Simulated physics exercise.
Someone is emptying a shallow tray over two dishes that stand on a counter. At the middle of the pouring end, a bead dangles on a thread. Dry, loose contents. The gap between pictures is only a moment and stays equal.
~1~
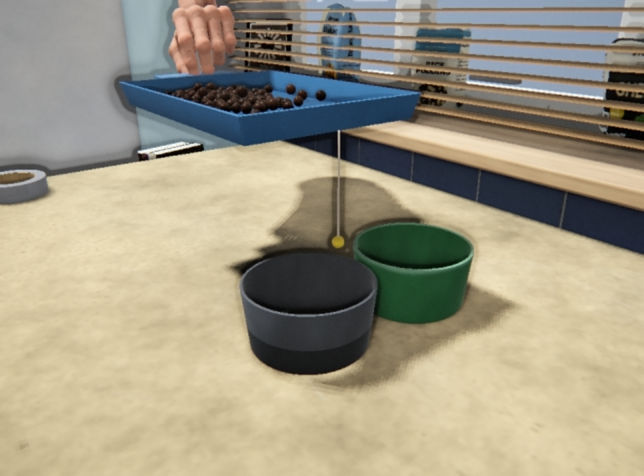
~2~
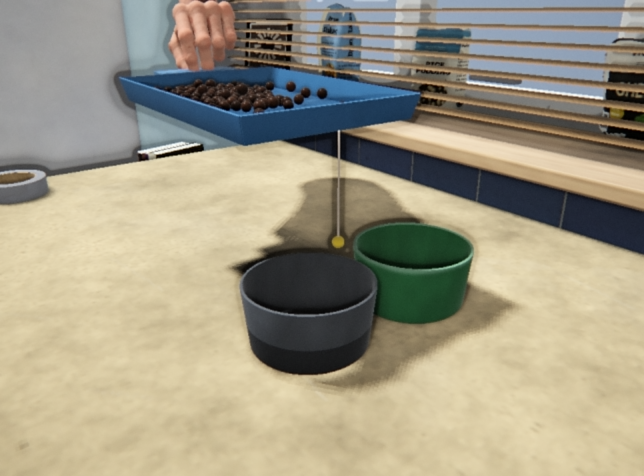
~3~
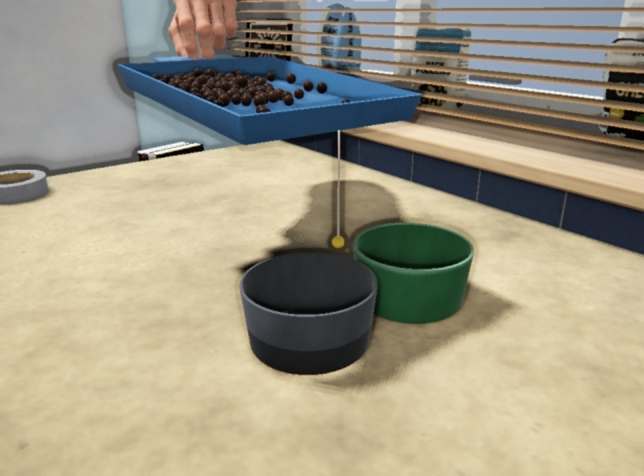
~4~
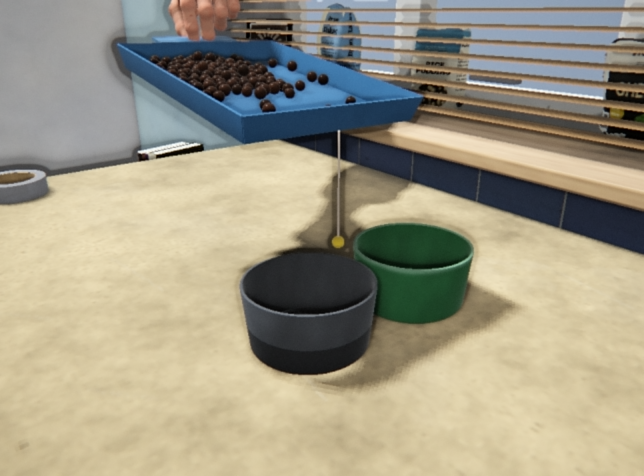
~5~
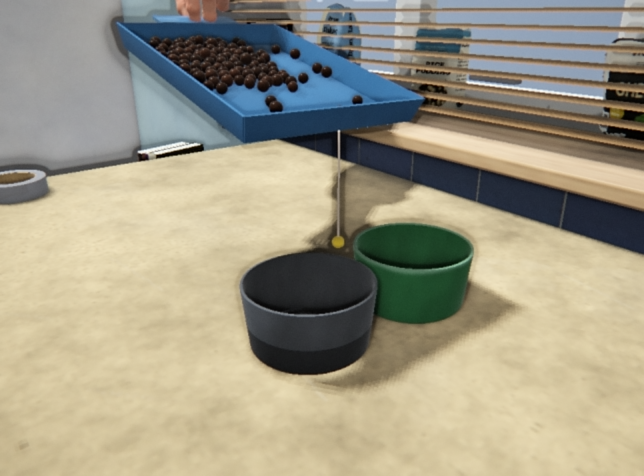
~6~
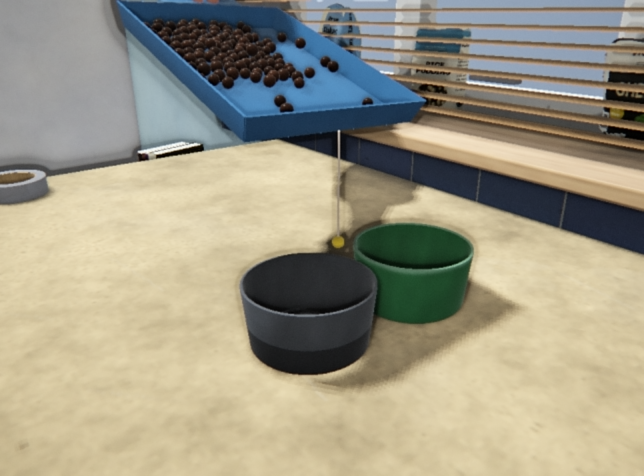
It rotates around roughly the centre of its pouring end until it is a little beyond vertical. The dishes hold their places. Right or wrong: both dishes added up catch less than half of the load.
Wrong, they catch more than half.
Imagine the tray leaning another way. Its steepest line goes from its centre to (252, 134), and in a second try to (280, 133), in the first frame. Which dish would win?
The first try favours the left of the two, the second the left of the two.
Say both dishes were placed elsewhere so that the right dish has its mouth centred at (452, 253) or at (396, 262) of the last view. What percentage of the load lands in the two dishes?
About 90 per cent first, then about 80 per cent.
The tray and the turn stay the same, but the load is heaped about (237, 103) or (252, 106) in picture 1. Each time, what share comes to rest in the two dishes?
First try 60 %, second try 70 %.
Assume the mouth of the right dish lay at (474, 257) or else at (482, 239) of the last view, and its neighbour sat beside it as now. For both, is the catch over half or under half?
In the first position past half, in the second past half.
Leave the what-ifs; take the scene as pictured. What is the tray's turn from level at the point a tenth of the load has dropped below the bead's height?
Roughly 60 degrees from level.
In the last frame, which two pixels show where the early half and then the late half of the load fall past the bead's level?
It goes through near (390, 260) first, then near (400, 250).
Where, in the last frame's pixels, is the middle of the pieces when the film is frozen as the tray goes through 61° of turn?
Look around (349, 113) in the last picture.
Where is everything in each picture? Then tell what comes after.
In the first picture, corners of the pouring end at (242, 114) and (412, 93), level; middle of the load at (220, 99), chocolate balls; left dish at (352, 335); right dish at (457, 288); bead on its thread at (338, 242).
In the second picture, corners of the pouring end at (243, 114) and (412, 93), level; middle of the load at (220, 96).
In the third picture, corners of the pouring end at (244, 114) and (413, 94), tipped barely, level across its low end; middle of the load at (220, 89), a small part on the move.
In the fourth picture, corners of the pouring end at (245, 113) and (415, 95), tipped a little, level across its low end; middle of the load at (220, 76), a small part on the move.
In the fifth picture, corners of the pouring end at (247, 113) and (416, 96), tipped a little, level across its low end; middle of the load at (222, 63), a small part on the move.
In the sixth picture, corners of the pouring end at (248, 113) and (417, 98), tipped clearly, level across its low end; middle of the load at (226, 51), nearly all on the move; left dish at (352, 335); right dish at (457, 288).
Soon, tray tipped steeply; most on the tray; a stray few in the left dish; a stray few in the right dish; a small part outside both; a small part in the air.
A while on, tray tipped right over; about a quarter on the tray; a small part in the left dish; about a quarter in the right dish; about a quarter outside both; about a quarter in the air.
Towards the end, tray tipped past a quarter turn; about a quarter in the left dish; about a third in the right dish; about a third outside both.
Finally, tray tipped past a quarter turn; about a quarter in the left dish; about a third in the right dish; about a third outside both.
